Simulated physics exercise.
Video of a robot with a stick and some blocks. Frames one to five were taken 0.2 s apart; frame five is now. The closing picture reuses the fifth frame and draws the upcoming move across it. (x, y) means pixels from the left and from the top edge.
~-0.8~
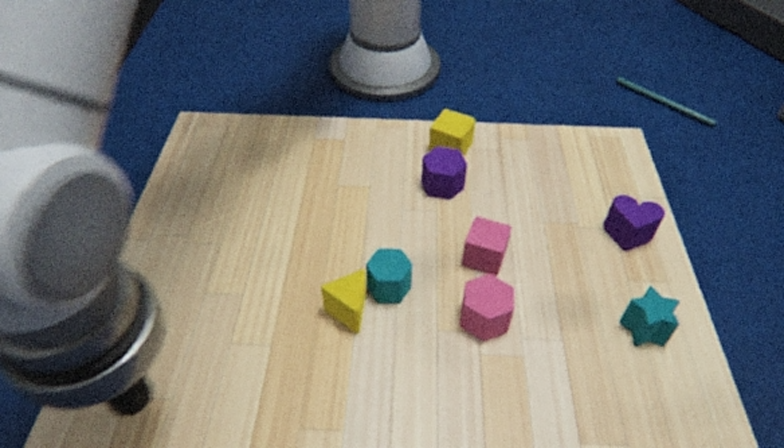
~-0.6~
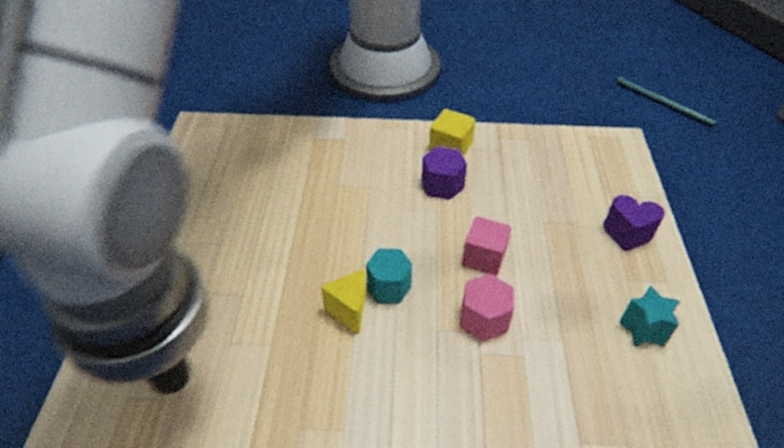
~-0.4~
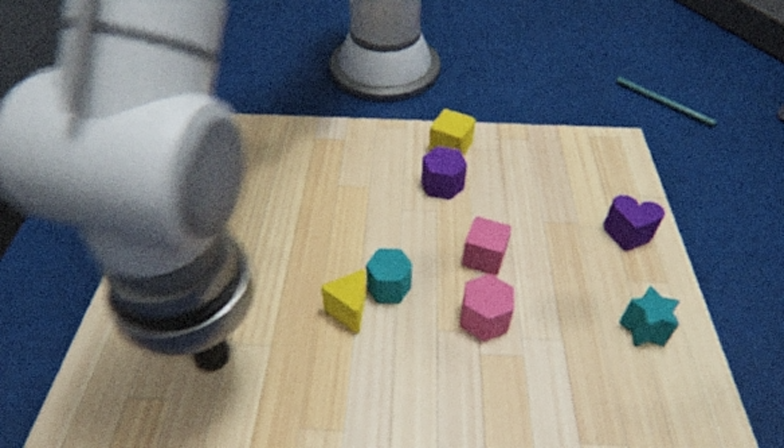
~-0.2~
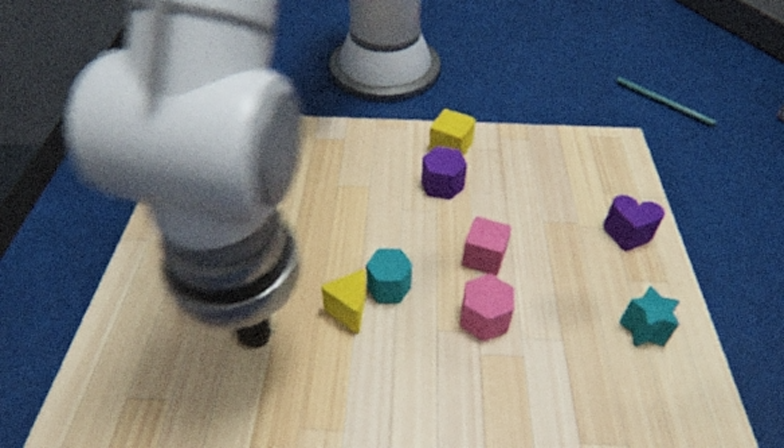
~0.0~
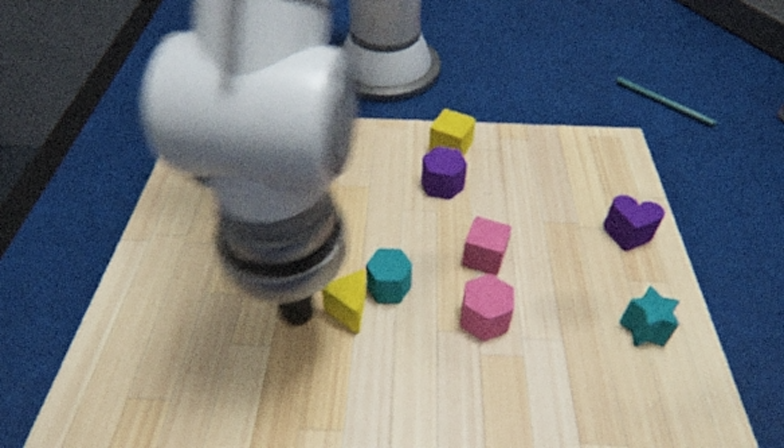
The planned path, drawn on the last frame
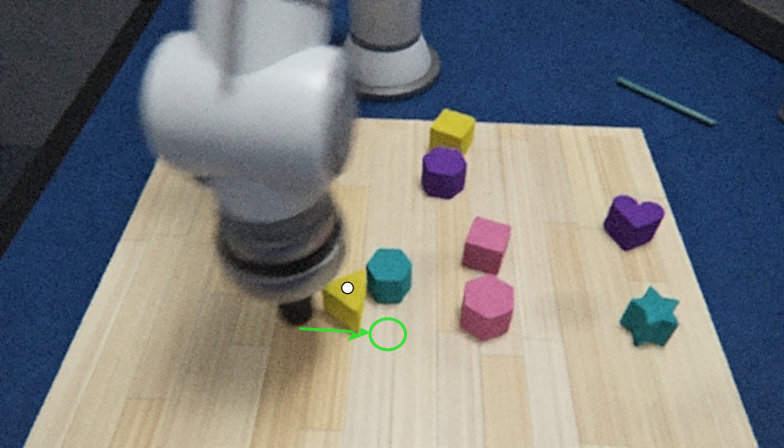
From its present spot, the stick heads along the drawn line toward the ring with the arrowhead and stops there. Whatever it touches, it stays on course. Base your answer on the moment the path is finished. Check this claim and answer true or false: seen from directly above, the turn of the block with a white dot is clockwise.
It is false.
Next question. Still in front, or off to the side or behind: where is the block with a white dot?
The stick should slip past it.
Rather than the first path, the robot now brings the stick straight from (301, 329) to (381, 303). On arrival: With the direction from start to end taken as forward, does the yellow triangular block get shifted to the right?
No - that is not the case.
Path on the board, straight from (301, 329) to (388, 334); the dot is on the yellow triangular block.
What follows on the original path. Halfway along, stick at (343, 314); yellow triangular block at (362, 283), turned 25° anticlockwise; turquoise six-sided block at (389, 261).
At the end, stick at (388, 317); yellow triangular block at (368, 281), turned 45° anticlockwise; turquoise six-sided block at (393, 257); pink six-sided block in place.
